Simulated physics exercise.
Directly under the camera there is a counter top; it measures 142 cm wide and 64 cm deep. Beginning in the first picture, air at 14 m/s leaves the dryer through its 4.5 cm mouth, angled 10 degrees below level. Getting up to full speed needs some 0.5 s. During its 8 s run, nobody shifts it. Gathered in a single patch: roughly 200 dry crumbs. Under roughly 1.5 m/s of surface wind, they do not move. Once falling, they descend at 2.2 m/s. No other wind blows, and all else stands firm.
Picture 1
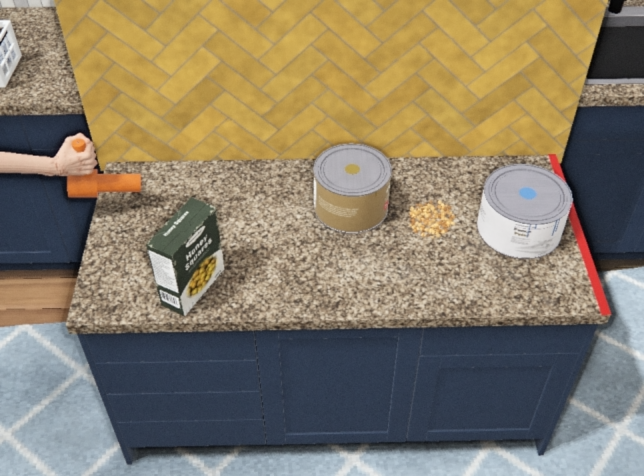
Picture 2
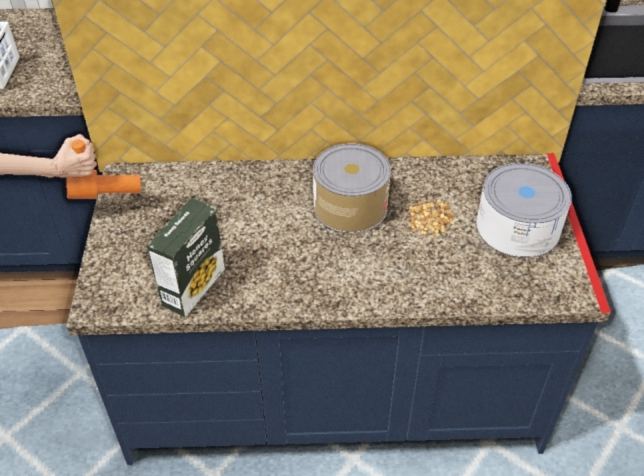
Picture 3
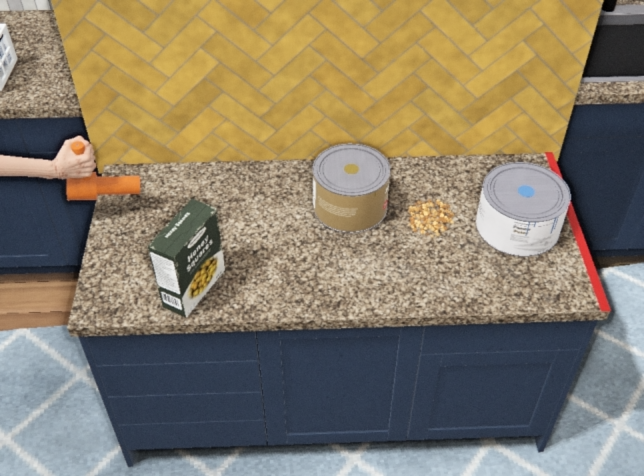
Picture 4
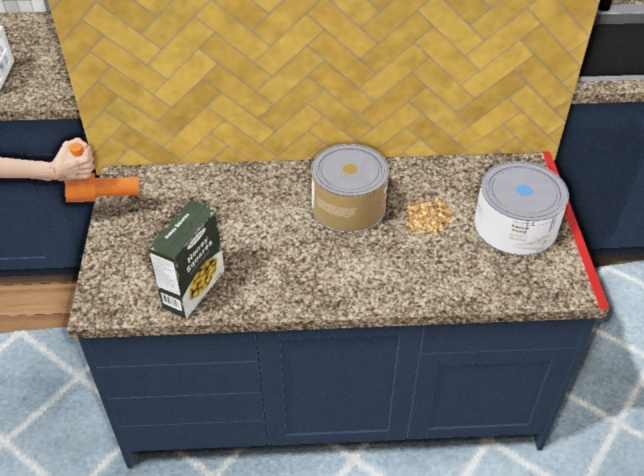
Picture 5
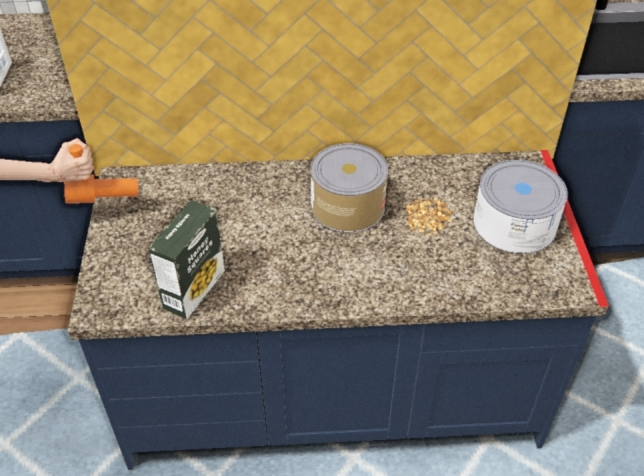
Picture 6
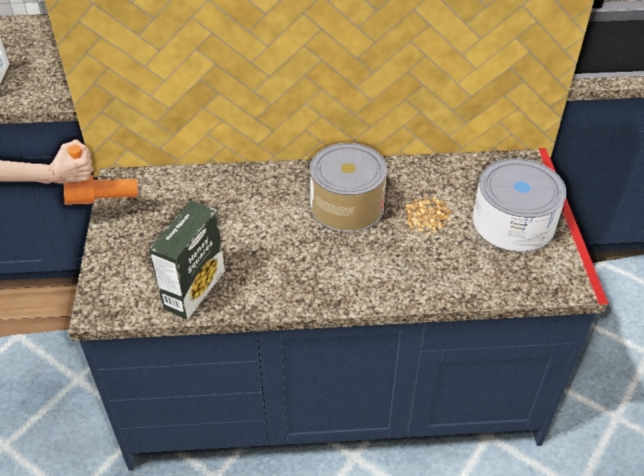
A hand at the left held an orange dryer over a speckled counter with a dark green box, two large tins and a small patch of crumbs between them, and nothing on it moved.
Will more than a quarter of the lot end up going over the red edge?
The loss never goes past a quarter.
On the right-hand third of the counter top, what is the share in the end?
Around 90 per cent.
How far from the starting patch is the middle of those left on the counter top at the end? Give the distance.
Distance: Approx. 0 cm.
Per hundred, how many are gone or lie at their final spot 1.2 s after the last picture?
That works out to some 100 %.
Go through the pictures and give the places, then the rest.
In the first picture, the middle of the dry crumbs is near (432, 218), none has stirred yet and the mouth of the dryer is at (141, 183).
In the second picture, the middle of the dry crumbs is near (432, 217), none has stirred yet and the red edge is centred on (580, 225).
In the third picture, the middle of the dry crumbs is near (431, 216), none has stirred yet, the top of a large tin is at (351, 169) and the top of a large tin is at (526, 191).
In the fourth picture, the middle of the dry crumbs is near (430, 216) and none has stirred yet.
In the fifth picture, the middle of the dry crumbs is near (429, 215) and none has stirred yet.
In the sixth picture, the middle of the dry crumbs is near (428, 214) and none has stirred yet.
Then, 1.2 s after the last picture, 0 % are on the move or not yet settled, 0 % are over the red edge; the middle of those still in play is near (428, 214).
Then, 2.1 s after the last picture, 0 % are on the move or not yet settled, 0 % are over the red edge; the middle of those still in play is near (428, 214).
Then, 4.0 s after the last picture, 0 % are on the move or not yet settled, 0 % are over the red edge; the middle of those still in play is near (428, 214).
Then, 7.6 s after the last picture, at the end, 0 % are over the red edge; the middle of those still in play is near (428, 214).
